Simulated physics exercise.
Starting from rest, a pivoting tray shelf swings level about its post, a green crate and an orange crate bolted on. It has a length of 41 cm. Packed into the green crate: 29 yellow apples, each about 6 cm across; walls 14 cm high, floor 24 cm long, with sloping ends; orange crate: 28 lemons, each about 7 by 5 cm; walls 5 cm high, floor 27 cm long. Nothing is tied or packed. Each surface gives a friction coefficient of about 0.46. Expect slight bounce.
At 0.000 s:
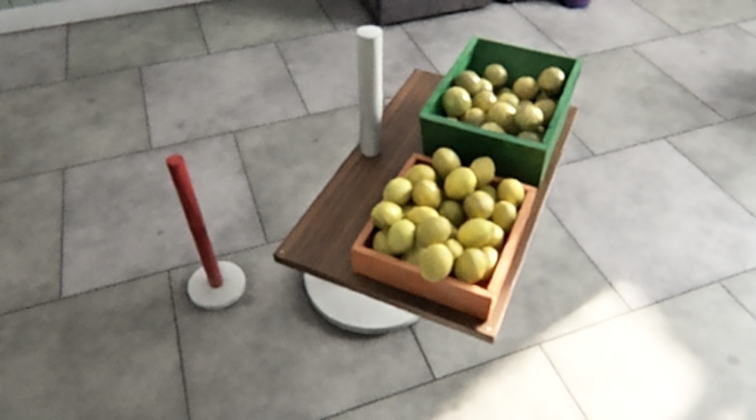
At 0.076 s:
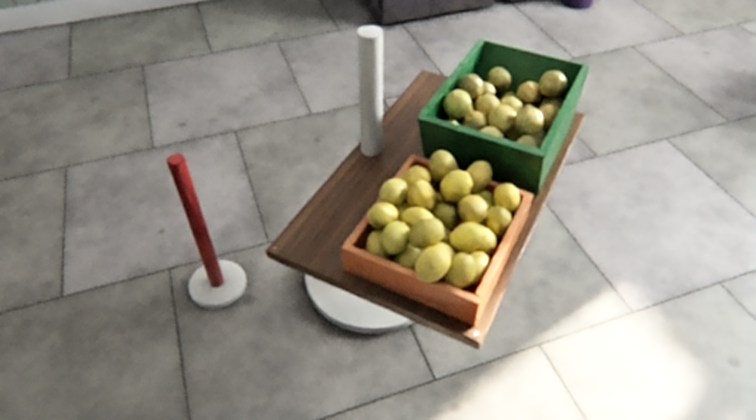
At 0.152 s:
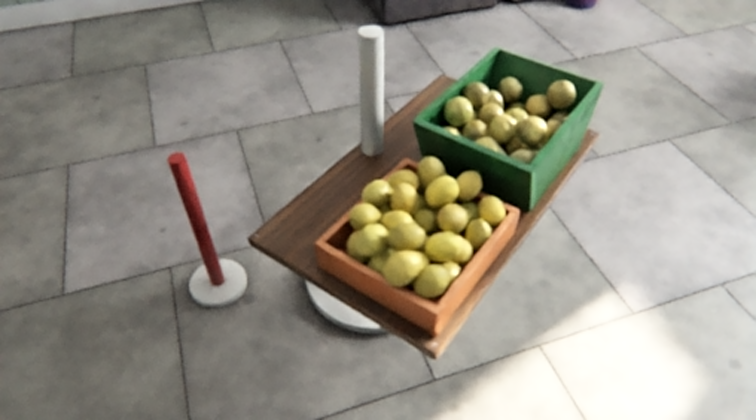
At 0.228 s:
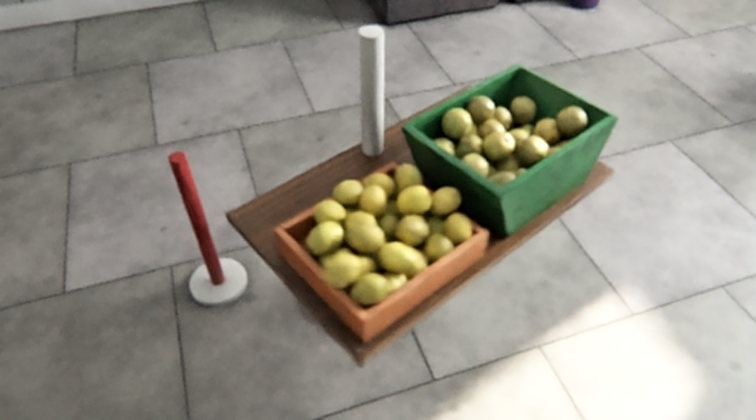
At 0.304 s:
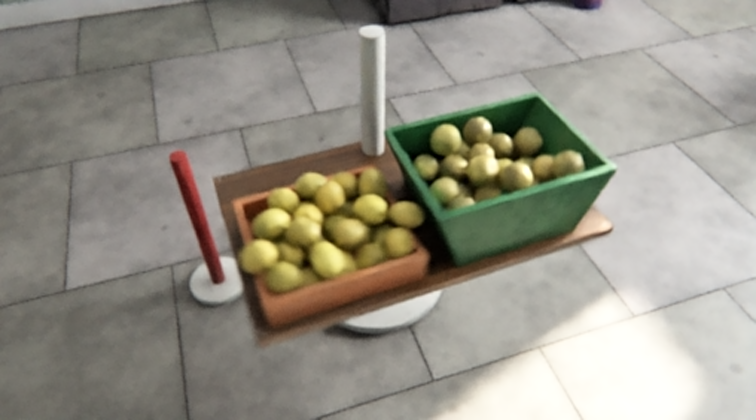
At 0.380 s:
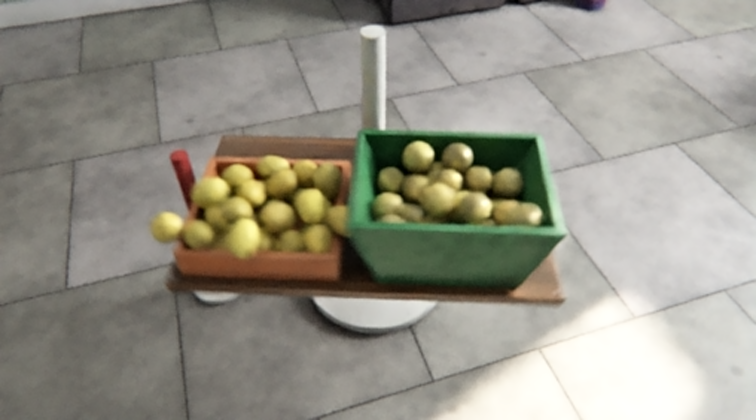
Wooden tray shelf carrying green and orange crates of yellowish fruit swinging clockwise around its post, fruit spilling from the orange crate.
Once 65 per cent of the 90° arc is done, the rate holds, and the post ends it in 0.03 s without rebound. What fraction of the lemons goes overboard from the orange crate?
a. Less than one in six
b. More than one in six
The answer is b.
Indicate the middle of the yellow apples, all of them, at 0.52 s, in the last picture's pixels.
In the last view they're centred near (382, 220).
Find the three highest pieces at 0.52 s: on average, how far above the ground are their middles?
Their middles average near 62 cm high.
After 0.44 s, end of the swing.
After 0.52 s, green crate 29 in, 0 out and orange crate 23 in, 5 out.
After 0.64 s, green crate 29 in, 0 out and orange crate 20 in, 8 out.
After 0.86 s, green crate 29 in, 0 out and orange crate 18 in, 10 out.
Outcome (at 1.30 s), green crate 29 in, 0 out and orange crate 18 in, 10 out. Asked share, 10 of 28, 36 per cent.
